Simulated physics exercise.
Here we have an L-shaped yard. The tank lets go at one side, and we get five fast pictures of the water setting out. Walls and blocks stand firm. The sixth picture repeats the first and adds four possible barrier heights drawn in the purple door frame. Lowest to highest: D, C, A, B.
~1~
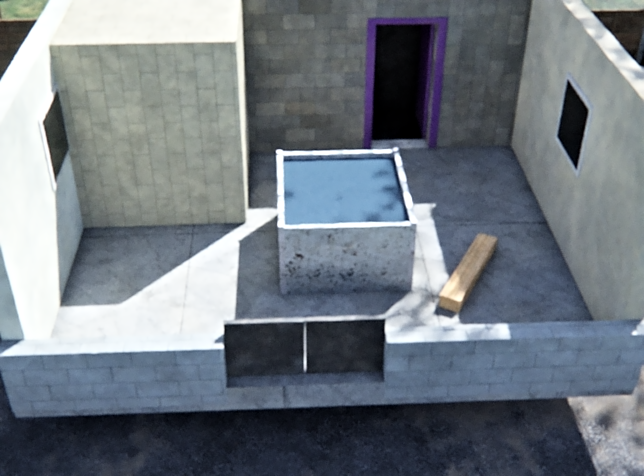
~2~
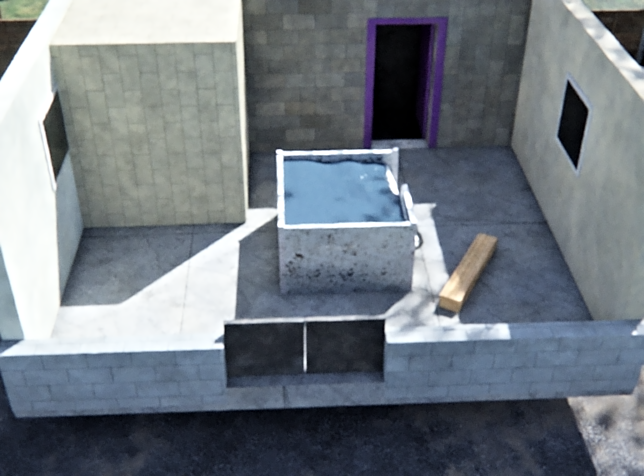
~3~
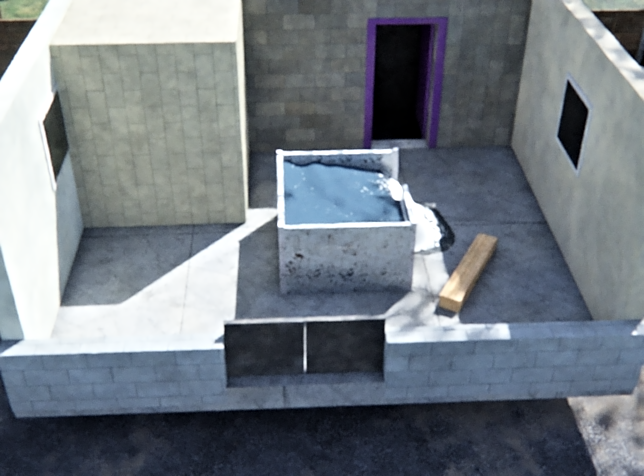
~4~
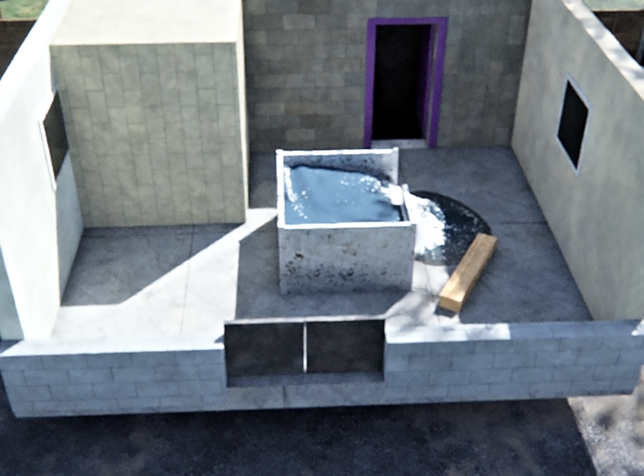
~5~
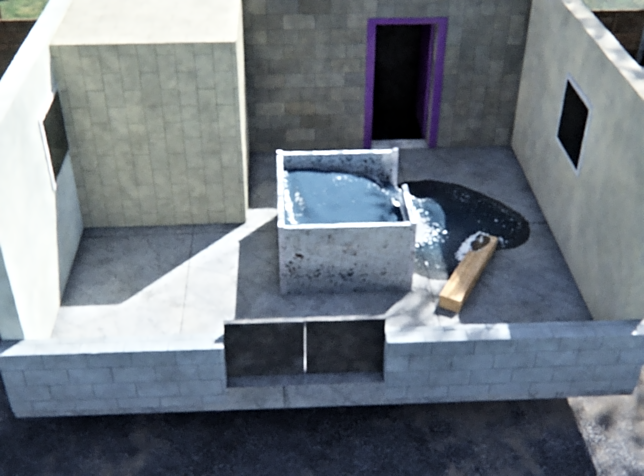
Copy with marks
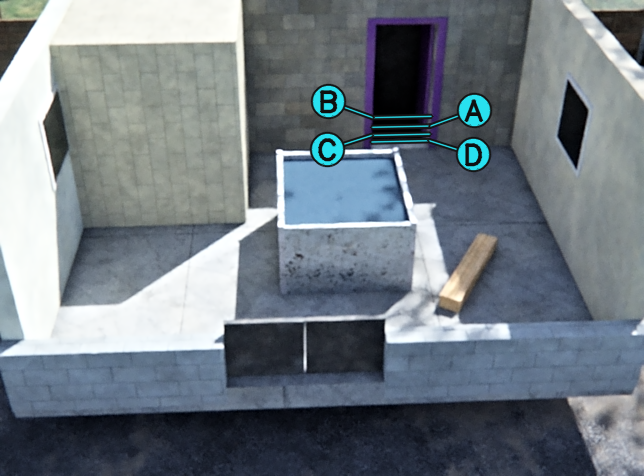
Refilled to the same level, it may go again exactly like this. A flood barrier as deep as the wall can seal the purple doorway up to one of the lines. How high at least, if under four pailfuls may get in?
The answer is mark D.
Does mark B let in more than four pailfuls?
No, that is safe.
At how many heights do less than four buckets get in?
All four.
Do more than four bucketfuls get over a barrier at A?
No, not at all.
In cyan, A at (401, 126); B at (401, 116); C at (400, 134); D at (400, 141); from the bottom up D, C, A, B.
With A, nothing gets over.
With B, nothing gets over.
With C, nothing gets over.
With D, a splash gets over, under a bucket.
